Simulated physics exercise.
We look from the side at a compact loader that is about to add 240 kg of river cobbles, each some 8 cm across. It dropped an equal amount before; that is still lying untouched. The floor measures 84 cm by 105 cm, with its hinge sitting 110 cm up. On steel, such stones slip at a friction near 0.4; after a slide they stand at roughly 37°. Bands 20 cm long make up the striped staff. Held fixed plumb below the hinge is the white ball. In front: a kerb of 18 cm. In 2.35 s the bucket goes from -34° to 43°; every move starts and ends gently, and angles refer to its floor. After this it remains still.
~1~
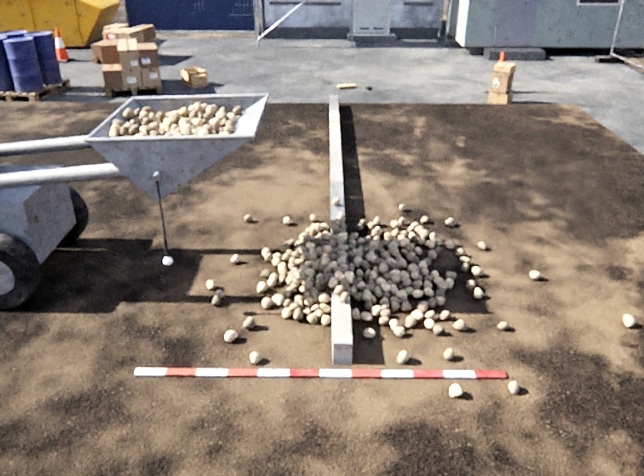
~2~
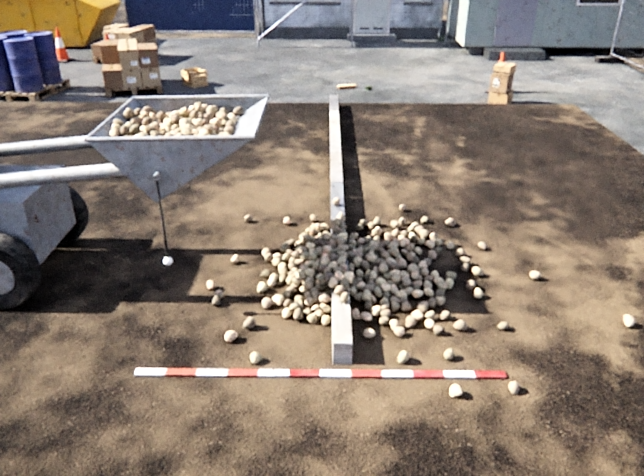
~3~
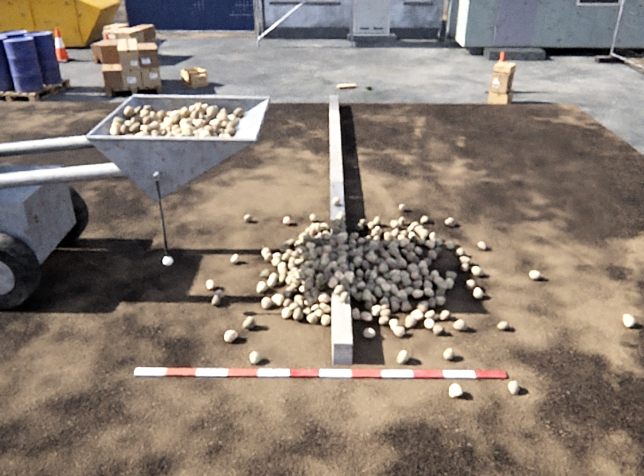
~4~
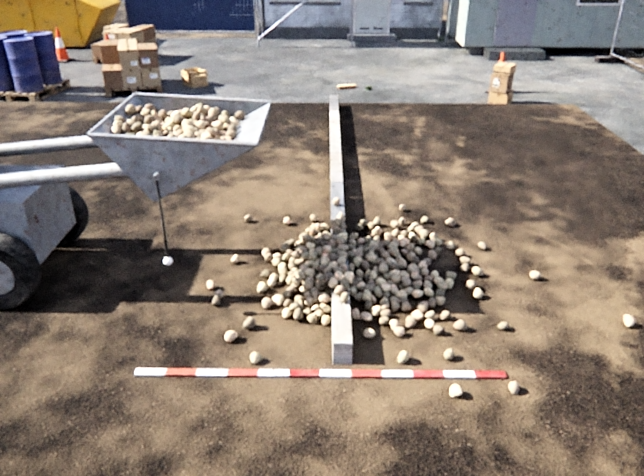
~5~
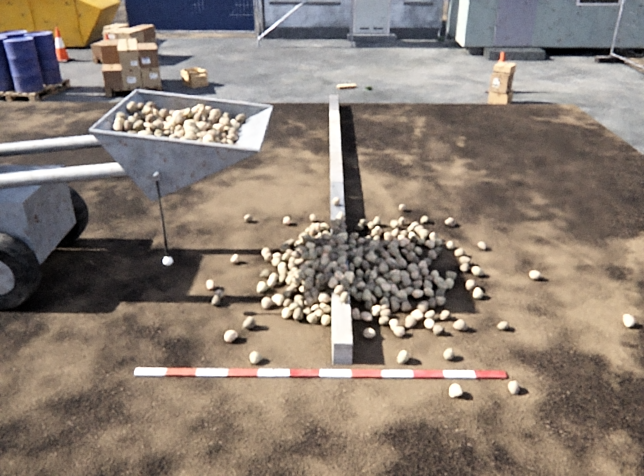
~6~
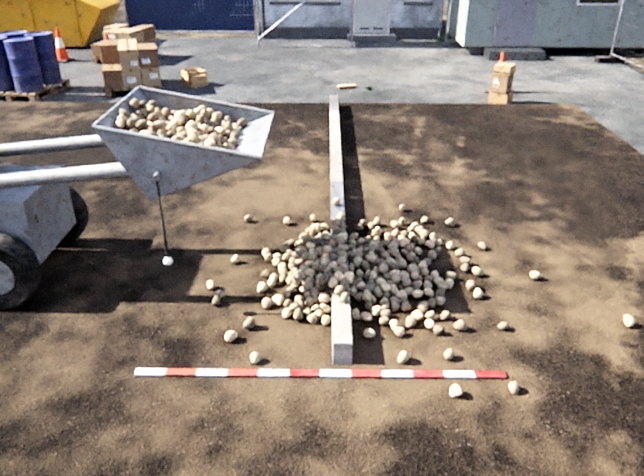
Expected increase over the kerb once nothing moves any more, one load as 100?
About 0 in every hundred.
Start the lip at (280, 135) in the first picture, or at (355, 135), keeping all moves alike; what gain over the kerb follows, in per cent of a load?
The first would add around 0 per cent, the second around 95 per cent.
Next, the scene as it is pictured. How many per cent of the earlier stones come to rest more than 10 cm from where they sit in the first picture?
Close to 0 per cent.
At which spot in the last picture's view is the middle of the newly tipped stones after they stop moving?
Their middle rests near (279, 265).
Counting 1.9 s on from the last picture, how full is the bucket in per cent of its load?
Roughly 0 parts in a hundred of the load.
Then, 1.2 s after the last picture the floor is at 31°; in per cent of one load, 90 in the bucket, 58 on this side of the kerb, 52 over the kerb; the foremost stones are at (500, 274).
Then, 1.9 s after the last picture the floor is at 43°; in per cent of one load, 1 in the bucket, 147 on this side of the kerb, 52 over the kerb; the foremost stones are at (500, 274).
Then, 2.2 s after the last picture the floor is at 43°; in per cent of one load, 0 in the bucket, 148 on this side of the kerb, 52 over the kerb; the foremost stones are at (500, 274).
Then, 4.7 s after the last picture the floor is at 43°; in per cent of one load, 0 in the bucket, 148 on this side of the kerb, 52 over the kerb; the foremost stones are at (500, 274). Net gain over the kerb, 0.
